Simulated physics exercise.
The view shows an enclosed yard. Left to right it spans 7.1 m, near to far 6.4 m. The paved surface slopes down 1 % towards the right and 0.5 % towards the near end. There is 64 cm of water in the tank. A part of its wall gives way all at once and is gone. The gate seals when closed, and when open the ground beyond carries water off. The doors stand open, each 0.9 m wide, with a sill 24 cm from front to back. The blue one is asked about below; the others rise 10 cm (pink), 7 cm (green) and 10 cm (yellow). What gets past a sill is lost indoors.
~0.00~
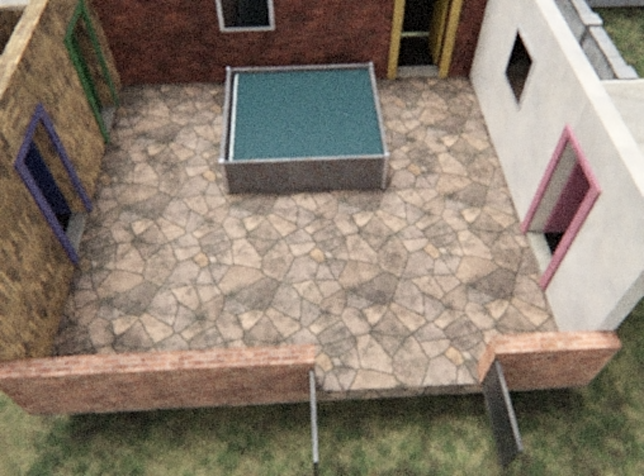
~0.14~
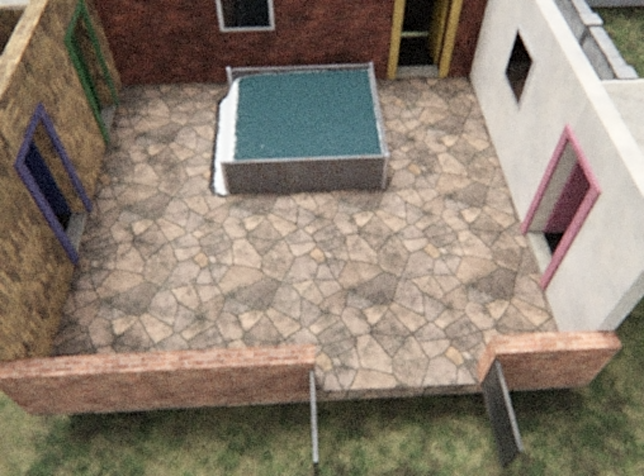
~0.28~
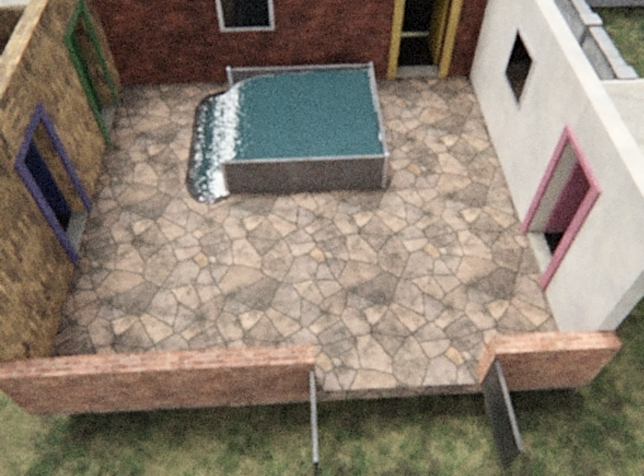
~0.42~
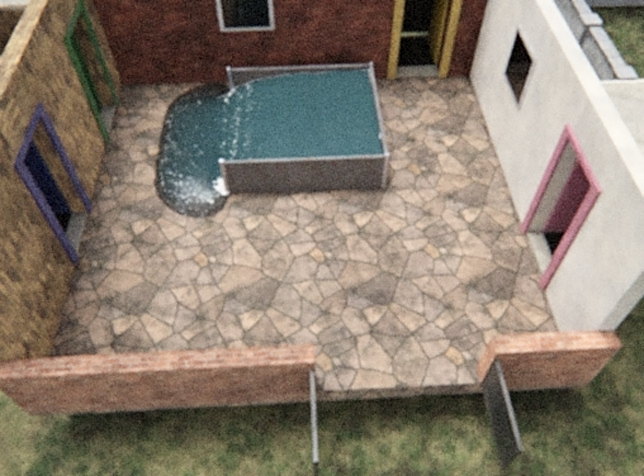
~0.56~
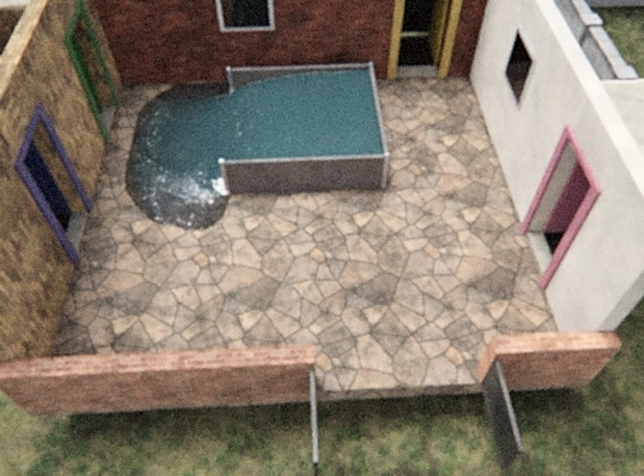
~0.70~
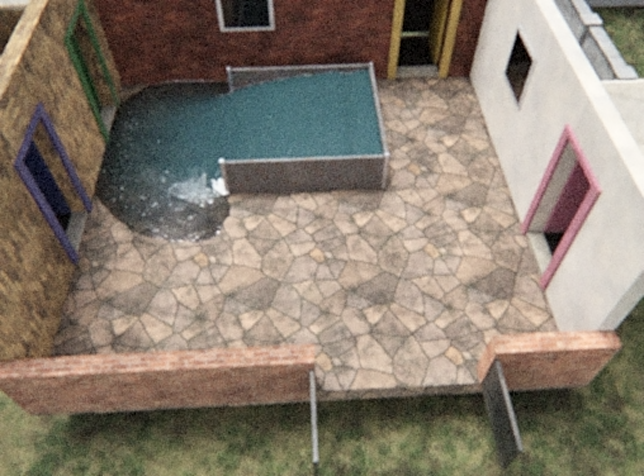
Water pours from the left side of a rectangular tank as that wall vanishes, foaming at first, then spreading across the stone-paved yard in a widening, rounded dark pool that extends toward the green and blue doorways.
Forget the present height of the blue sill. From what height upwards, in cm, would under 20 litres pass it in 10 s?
At least 17 cm or so.
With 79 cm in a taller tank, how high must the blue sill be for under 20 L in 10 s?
Then roughly 22 cm.
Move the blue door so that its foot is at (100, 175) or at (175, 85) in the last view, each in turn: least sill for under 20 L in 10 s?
Roughly 33 and 23 cm.
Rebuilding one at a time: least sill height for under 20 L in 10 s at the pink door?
Roughly 8.5 cm at pink.
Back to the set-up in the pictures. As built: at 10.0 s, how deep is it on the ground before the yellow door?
Some 3.0 cm.
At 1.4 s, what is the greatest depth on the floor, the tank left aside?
Roughly 40 cm.
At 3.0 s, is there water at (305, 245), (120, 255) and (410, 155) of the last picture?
In turn: Not reached, wet, dry.
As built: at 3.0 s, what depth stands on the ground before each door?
In cm: Pink 0, blue 16, green 33, yellow 0.
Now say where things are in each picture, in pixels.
The tank at (302, 113) is whole and still, 64 cm deep; the blue door at (59, 192) is dry, in the first picture.
The gap is at (231, 135), the front 0.2 m out at (215, 190); the back of the tank holds 64 cm, in the second picture.
Water pours out at (231, 136) and has run 0.7 m, to (191, 188); about 11 cm deep outside, 64 cm at the back, in the third picture.
Water pours out at (232, 137) and has run 1.3 m, to (165, 137); about 10 cm deep outside, 64 cm at the back, in the fourth picture.
The front is at (129, 180), 1.7 m from the gap at (232, 137); 5.4 m2 of floor is wet, 64 cm left at the back, in the fifth picture.
The gap is at (232, 137), the front 2.3 m out at (97, 184); the back of the tank holds 63 cm; the blue door at (59, 192), 3.1 m from the gap, is still 0.7 m from the nearest water, in the sixth picture.
After 1.4 s water covers 25 % of the floor, deepest (40 cm) near (104, 157); 16 cm at the blue door, 5 litres in over its 6 cm sill.
After 3.0 s water covers 35 % of the floor, deepest (33 cm) near (104, 157); 16 cm at the blue door, 83 litres in over its 6 cm sill.
After 10.0 s water covers 90 % of the floor, deepest (13 cm) near (553, 327); 6 cm at the blue door, 139 litres in over its 6 cm sill.
At the blue door as built, the water arrived by 1.0 s and peaked near 18 cm at 2.2 s.
With a sill of 14.5 cm, 34 litres would have come in within the 10 s; with 19.5 cm, 9 litres. So under 20 litres takes about 17 cm.
